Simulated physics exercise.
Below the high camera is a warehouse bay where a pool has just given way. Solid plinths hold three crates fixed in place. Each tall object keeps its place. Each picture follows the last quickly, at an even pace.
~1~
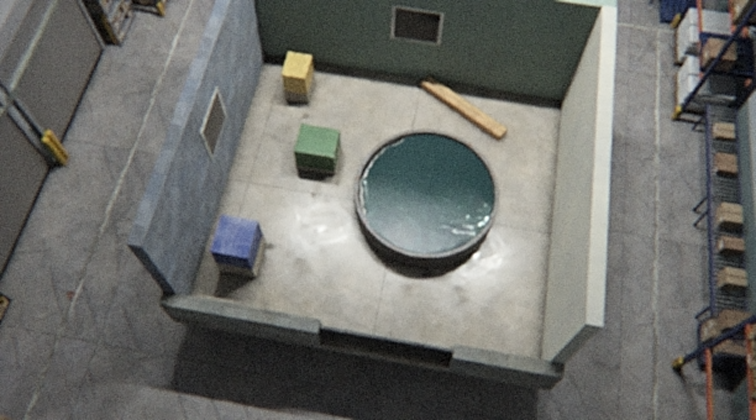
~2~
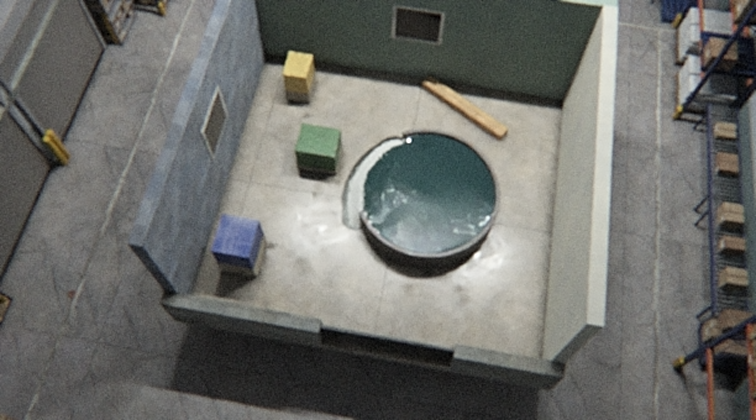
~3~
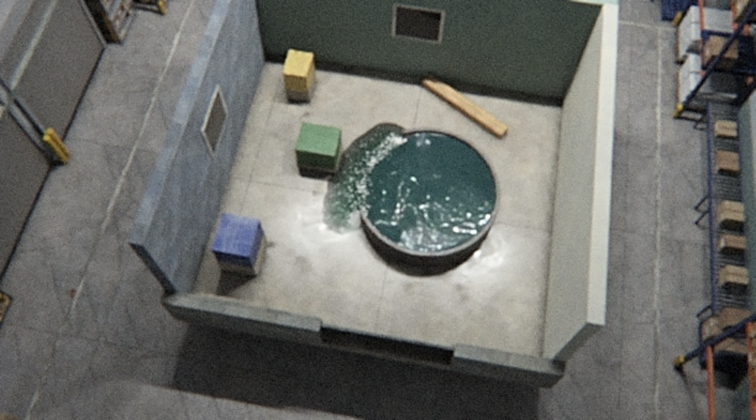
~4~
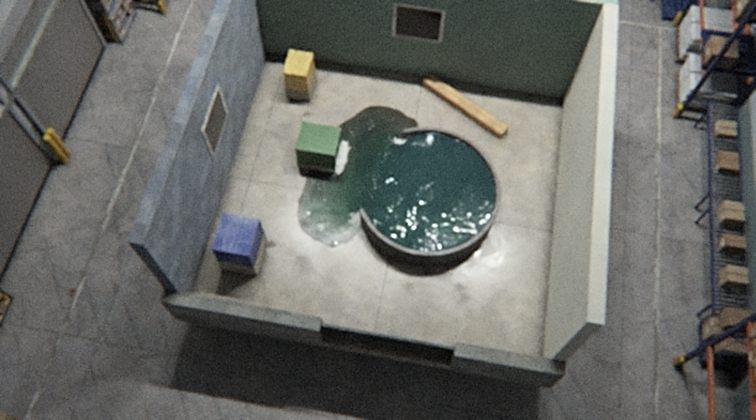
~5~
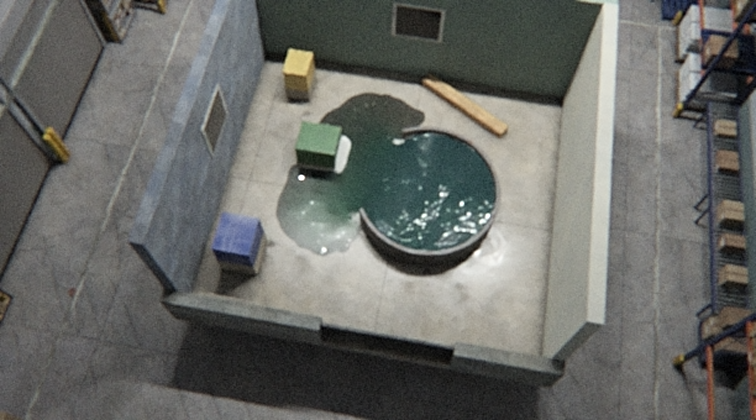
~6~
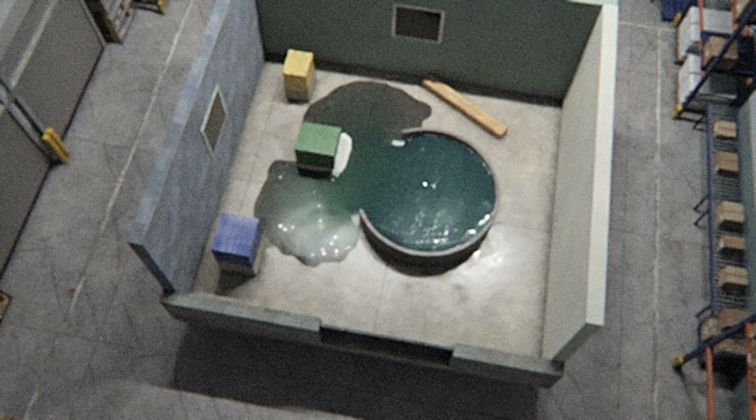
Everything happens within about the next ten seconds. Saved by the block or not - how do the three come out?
They come out like this: The green crate wet, the blue crate dry, the yellow crate dry.
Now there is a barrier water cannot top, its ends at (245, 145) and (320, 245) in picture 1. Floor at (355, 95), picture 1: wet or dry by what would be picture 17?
My call: Soaked.
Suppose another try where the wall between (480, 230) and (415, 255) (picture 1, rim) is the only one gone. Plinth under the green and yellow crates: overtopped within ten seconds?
Log: Green crate stays clear; yellow crate stays clear.
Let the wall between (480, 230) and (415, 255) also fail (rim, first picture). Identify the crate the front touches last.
Answer: The yellow-painted one.
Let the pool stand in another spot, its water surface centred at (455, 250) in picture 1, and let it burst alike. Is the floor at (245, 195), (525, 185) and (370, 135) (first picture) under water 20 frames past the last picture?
Taking the three spots in order: Swamped, bare, swamped.
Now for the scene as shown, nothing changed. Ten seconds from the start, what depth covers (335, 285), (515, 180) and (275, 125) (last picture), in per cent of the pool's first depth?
About 14, 4 and 18 percent, in that order.
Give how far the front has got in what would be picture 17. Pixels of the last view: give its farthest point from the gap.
I'd say around (188, 304).
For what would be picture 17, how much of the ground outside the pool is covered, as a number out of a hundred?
It should be close to 40 %.
A moment on, water covers 30 % of the floor; the green crate water round its plinth, the blue crate water round its plinth, the yellow crate water round its plinth.
Next, water covers 40 % of the floor; the green crate water round its plinth, the blue crate water round its plinth, the yellow crate water round its plinth.
Then, water covers 55 % of the floor; the green crate water round its plinth, the blue crate water round its plinth, the yellow crate water round its plinth.
Later, water covers 80 % of the floor; the green crate water round its plinth, the blue crate water round its plinth, the yellow crate water round its plinth.
In the end, water covers 95 % of the floor; the green crate was topped, the blue crate stayed above the water, the yellow crate stayed above the water.
